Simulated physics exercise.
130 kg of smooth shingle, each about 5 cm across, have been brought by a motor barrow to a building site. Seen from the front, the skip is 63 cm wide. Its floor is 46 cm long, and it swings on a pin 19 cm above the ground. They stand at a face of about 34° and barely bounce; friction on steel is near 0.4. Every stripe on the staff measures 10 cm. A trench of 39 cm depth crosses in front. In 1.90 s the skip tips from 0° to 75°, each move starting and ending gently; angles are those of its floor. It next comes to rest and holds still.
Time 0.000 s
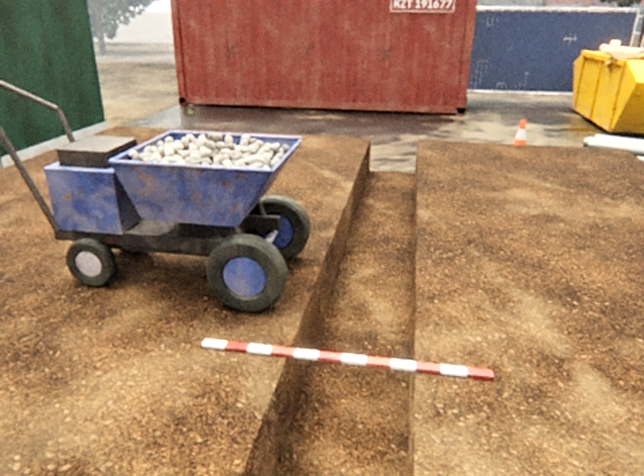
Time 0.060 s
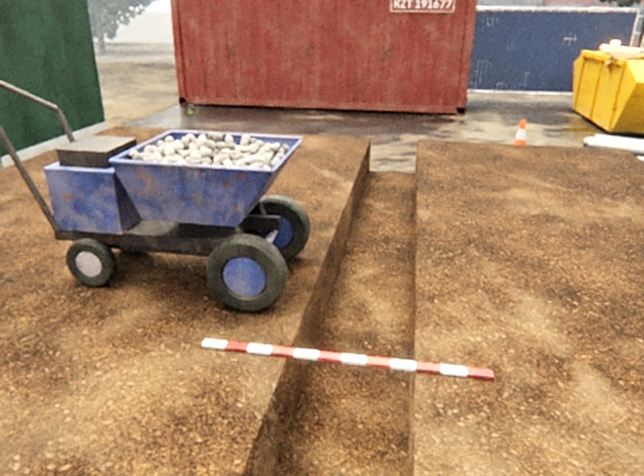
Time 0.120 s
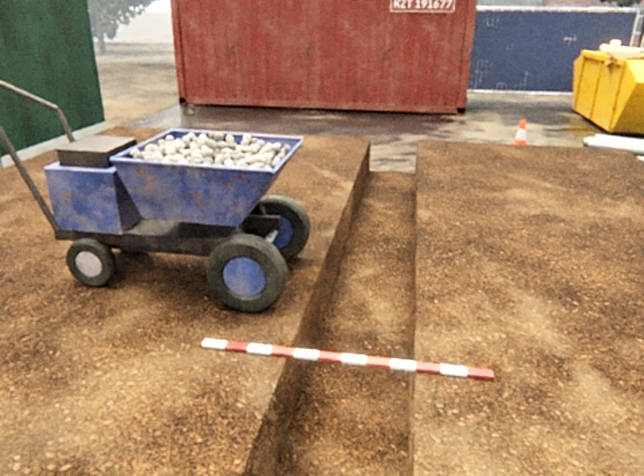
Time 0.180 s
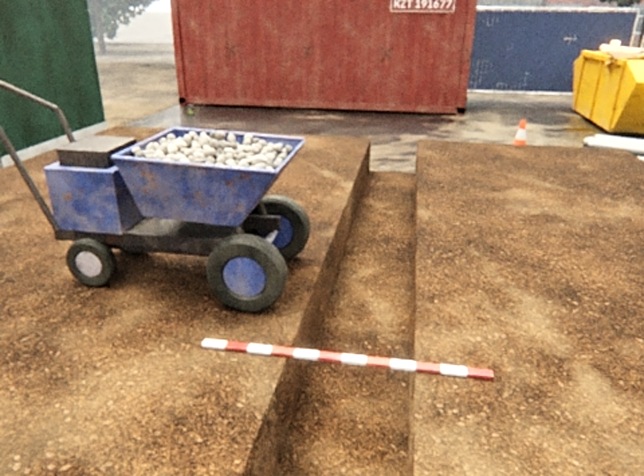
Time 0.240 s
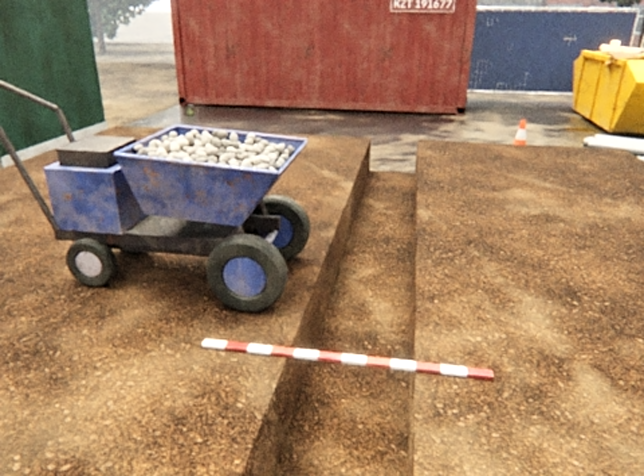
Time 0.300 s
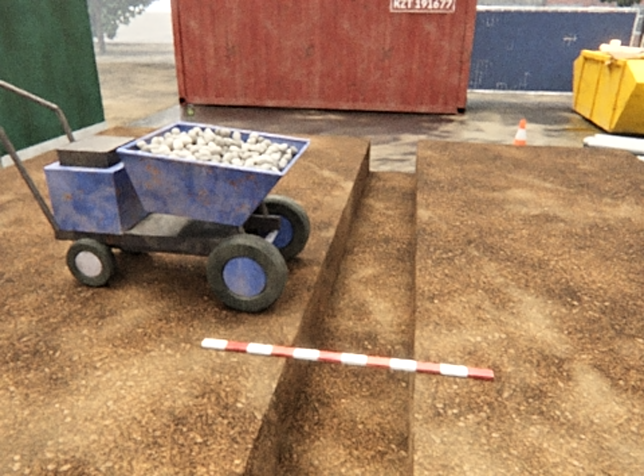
A blue skip full of pale rounded stones, on a four-wheeled motor barrow at left, stands beside a trench on a brown gravelly building site, seen from slightly above. A red-and-white staff lies across the trench, with a red container, a yellow skip and a small cone behind. The blue skip slowly tilts slightly rightward, its stones shifting a little, while the barrow and camera stay still.
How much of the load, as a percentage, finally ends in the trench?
I would put it at about 80 per cent.
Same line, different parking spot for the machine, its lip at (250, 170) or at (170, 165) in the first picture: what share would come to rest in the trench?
Around 95% for the first place and 85% for the second.
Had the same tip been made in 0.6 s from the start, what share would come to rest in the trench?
Roughly 50 per cent.
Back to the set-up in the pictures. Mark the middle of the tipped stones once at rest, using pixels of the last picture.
I'd point somewhere around (389, 344).
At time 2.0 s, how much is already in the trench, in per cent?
Some 50 per cent of the load by that point.
After 1.4 s the floor is at 63°; 97 % in the skip, 3 % in the trench; the foremost stones are at (389, 249).
After 2.0 s the floor is at 75°; 32 % in the skip, 51 % in the trench, 17 % past the trench; the foremost stones are at (508, 288).
After 2.3 s the floor is at 75°; 11 % in the skip, 69 % in the trench, 20 % past the trench; the foremost stones are at (543, 286).
After 4.3 s the floor is at 75°; 0 % in the skip, 80 % in the trench, 20 % past the trench; the foremost stones are at (556, 295).
